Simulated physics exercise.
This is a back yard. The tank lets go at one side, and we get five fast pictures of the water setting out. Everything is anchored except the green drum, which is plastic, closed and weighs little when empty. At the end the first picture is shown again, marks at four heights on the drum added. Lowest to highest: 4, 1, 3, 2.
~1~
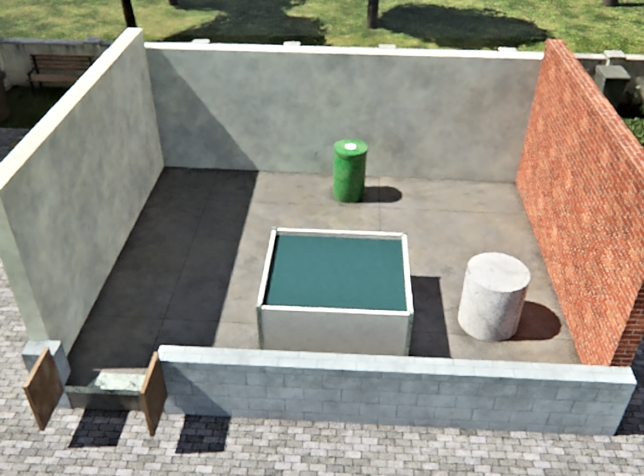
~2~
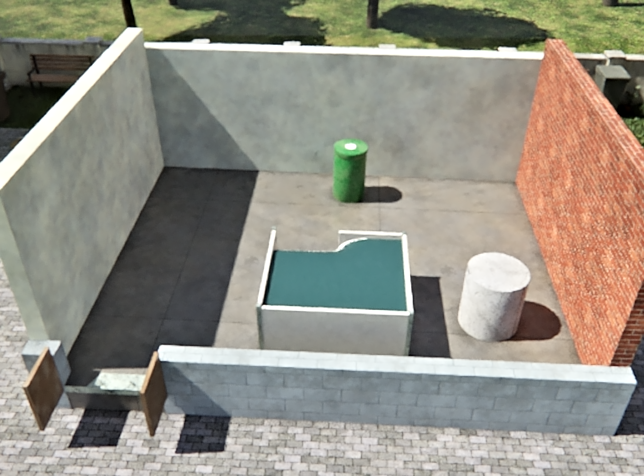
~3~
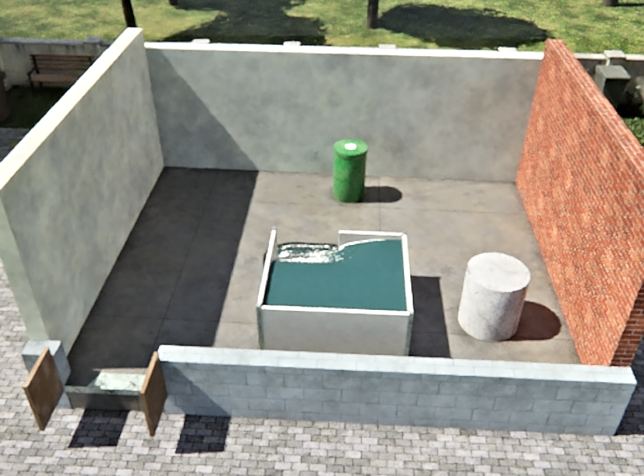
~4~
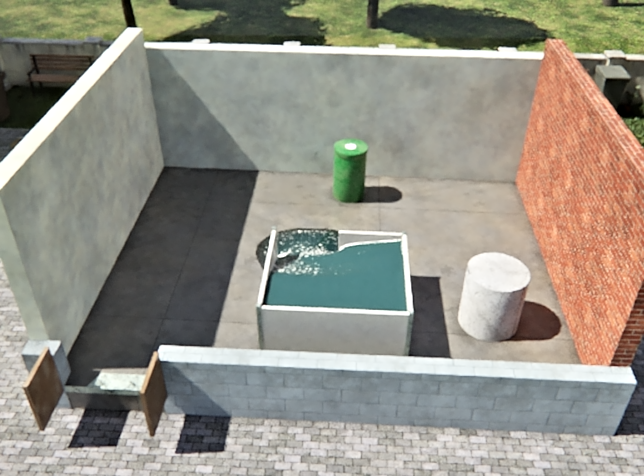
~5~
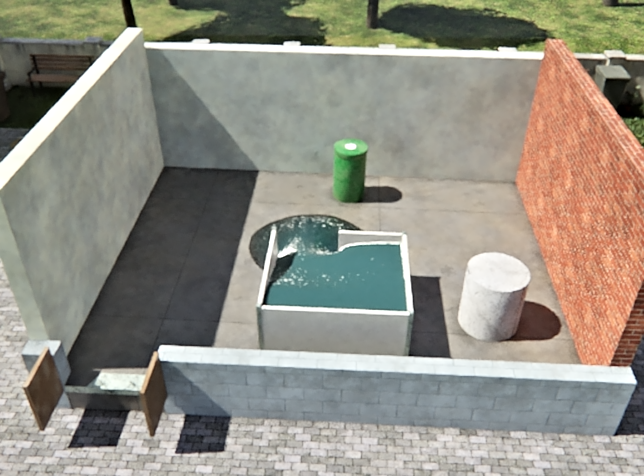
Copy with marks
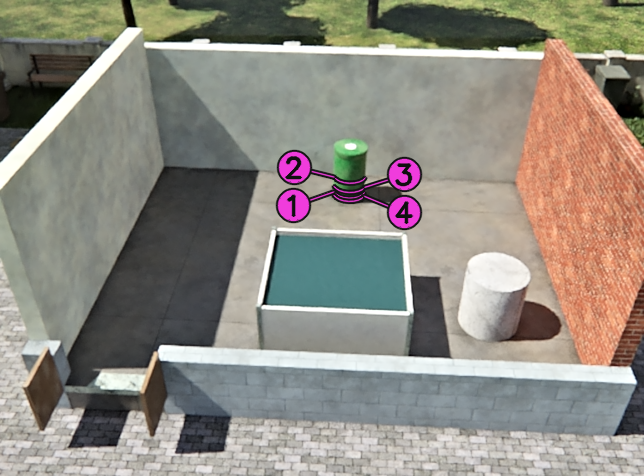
Green water draining through a gap in the back of a square tank and spreading across the walled yard's floor behind it.
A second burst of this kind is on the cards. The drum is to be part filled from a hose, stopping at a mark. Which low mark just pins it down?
Take 2.
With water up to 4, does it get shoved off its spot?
Yes, that goes wrong.
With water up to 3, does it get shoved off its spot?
Yes, that goes wrong.
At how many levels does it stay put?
One.
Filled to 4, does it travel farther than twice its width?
Yes, it does.
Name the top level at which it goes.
3 it is.
On the marked copy, 1 at (348, 198); 2 at (349, 183); 3 at (349, 192); 4 at (348, 201); from the bottom up 4, 1, 3, 2.
With 1, it is pushed about 5 times its own width away.
With 2, it does not move.
With 3, it is pushed about its own width away.
With 4, it is pushed about 6 times its own width away.
